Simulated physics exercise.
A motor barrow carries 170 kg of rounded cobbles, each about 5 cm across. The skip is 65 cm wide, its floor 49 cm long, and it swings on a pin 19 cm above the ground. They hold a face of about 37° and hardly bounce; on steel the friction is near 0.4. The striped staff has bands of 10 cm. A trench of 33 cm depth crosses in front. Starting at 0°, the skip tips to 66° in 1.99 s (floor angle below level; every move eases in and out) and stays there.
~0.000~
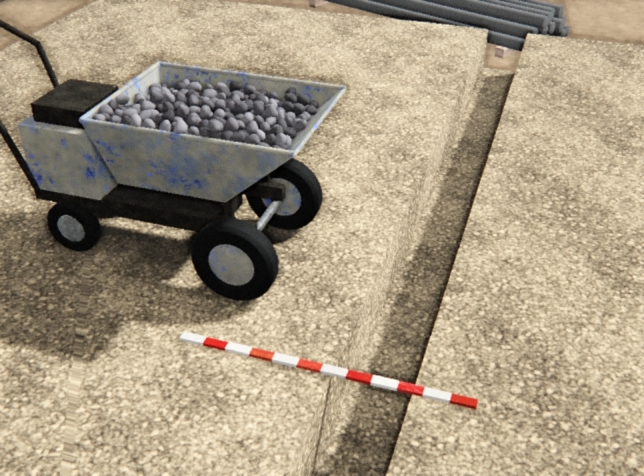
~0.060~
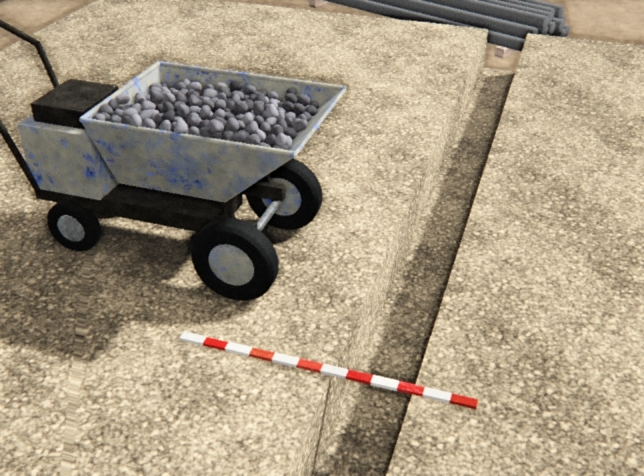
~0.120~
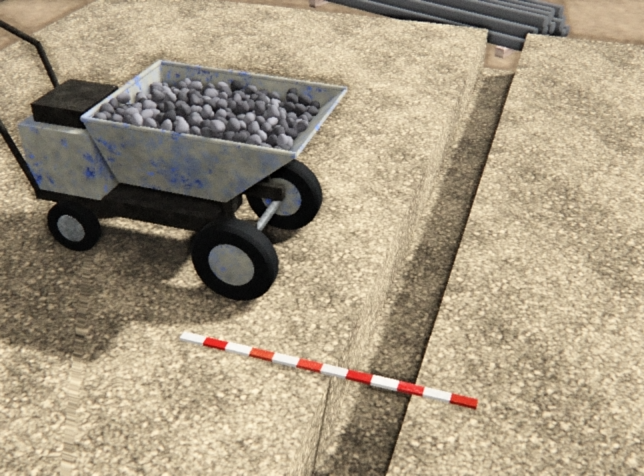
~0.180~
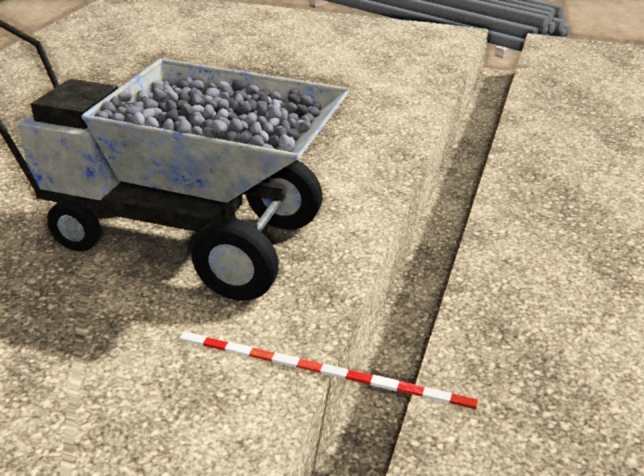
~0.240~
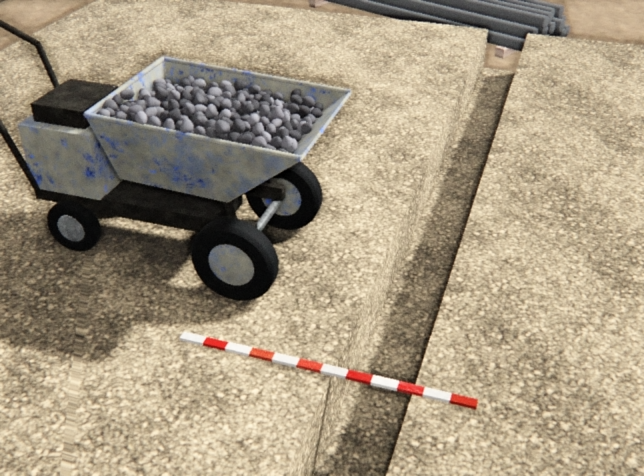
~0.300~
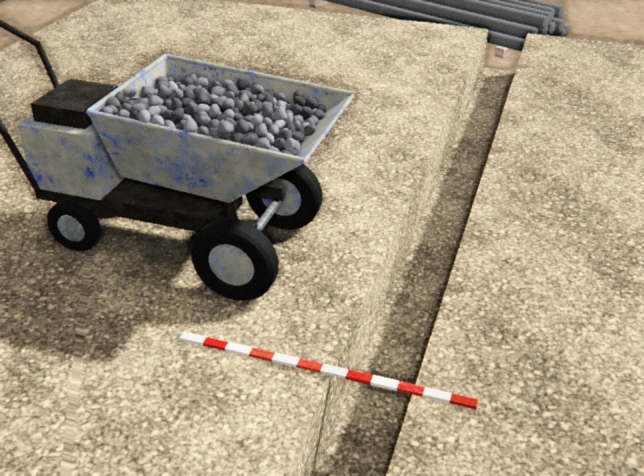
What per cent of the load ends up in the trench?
About 71 per cent.
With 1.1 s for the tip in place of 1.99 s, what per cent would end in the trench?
Then about 60 per cent.
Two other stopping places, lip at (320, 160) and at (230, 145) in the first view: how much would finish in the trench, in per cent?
First some 50, then 85 per cent.
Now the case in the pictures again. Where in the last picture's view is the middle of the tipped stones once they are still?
Their middle is at about (423, 326).
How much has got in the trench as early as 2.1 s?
About 40 per cent by then.
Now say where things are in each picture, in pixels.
In the first frame, the skip is at 0°, its lip at (295, 154); the top of the load is at (208, 100).
In the second frame, the skip is at 0°, its lip at (295, 155); the top of the load is at (208, 100); the stones move at 0.1 m/s on average.
In the third frame, lip at (296, 155), floor tilted 1°, highest stones at (201, 98); the stones move at 0.1 m/s on average.
In the fourth frame, the skip is at 2°, its lip at (298, 157); the top of the load is at (202, 97); the stones move at 0.1 m/s on average.
In the fifth frame, lip at (301, 159), floor tilted 3°, highest stones at (205, 97); the stones move at 0.2 m/s on average.
In the sixth frame, lip at (305, 161), floor tilted 4°, highest stones at (198, 94); the stones move at 0.2 m/s on average.
After 1.5 s the floor is at 56°; 98 % in the skip, 2 % in the trench; the foremost stones are at (419, 269).
After 2.1 s the floor is at 66°; 38 % in the skip, 41 % in the trench, 22 % past the trench; the foremost stones are at (553, 308).
After 2.4 s the floor is at 66°; 13 % in the skip, 58 % in the trench, 29 % past the trench; the foremost stones are at (619, 329).
After 4.4 s the floor is at 66°; 0 % in the skip, 71 % in the trench, 29 % past the trench; the foremost stones are at (643, 347).
